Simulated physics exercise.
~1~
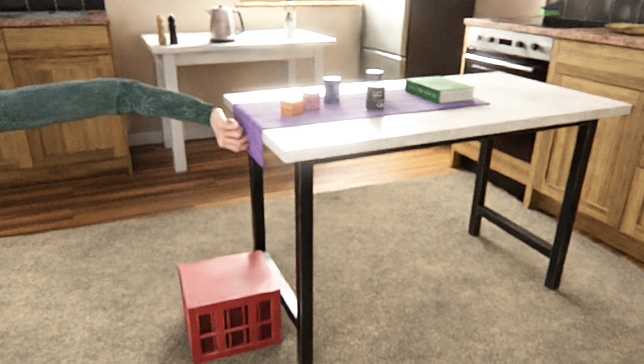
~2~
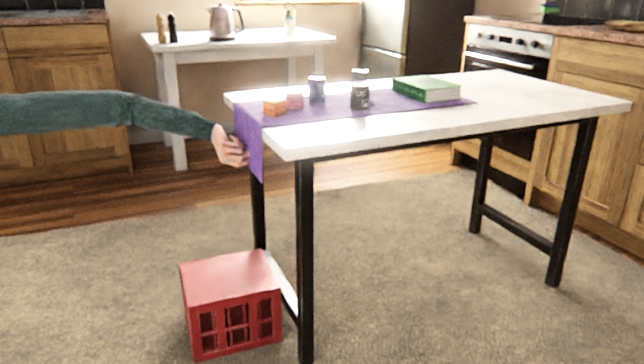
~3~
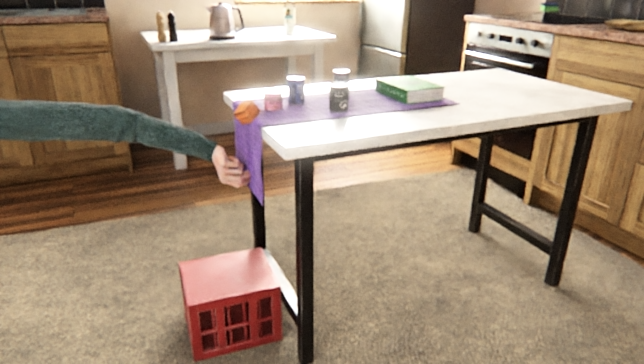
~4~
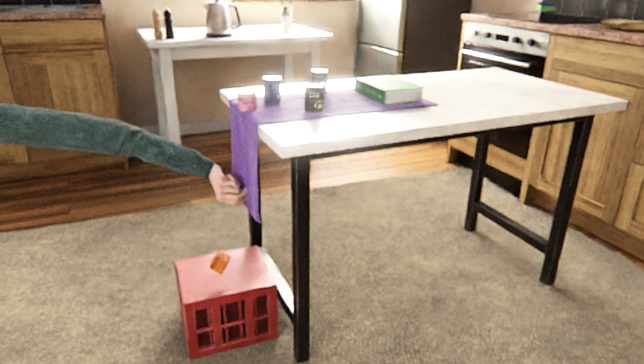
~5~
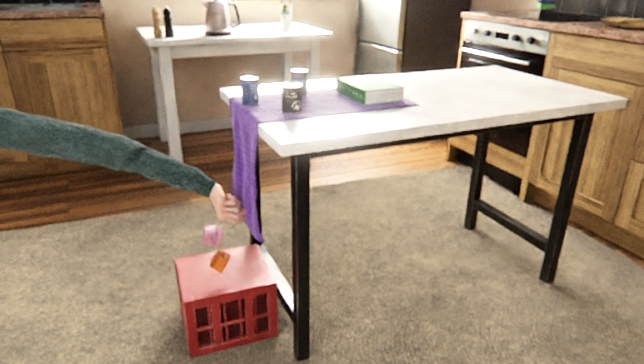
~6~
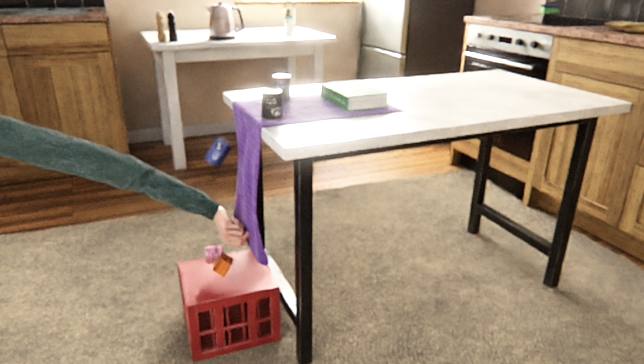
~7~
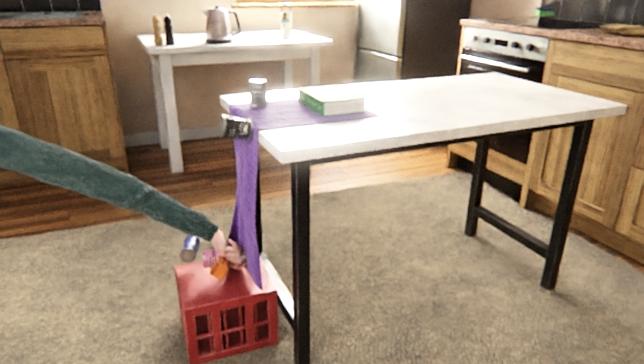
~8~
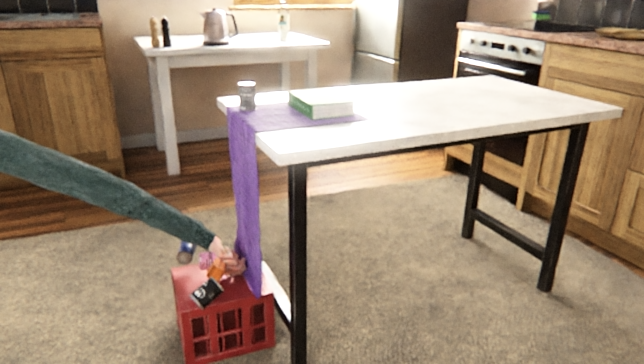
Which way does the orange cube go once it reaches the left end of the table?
The orange cube goes down, dropping off the end of the table and landing on top of the red crate.
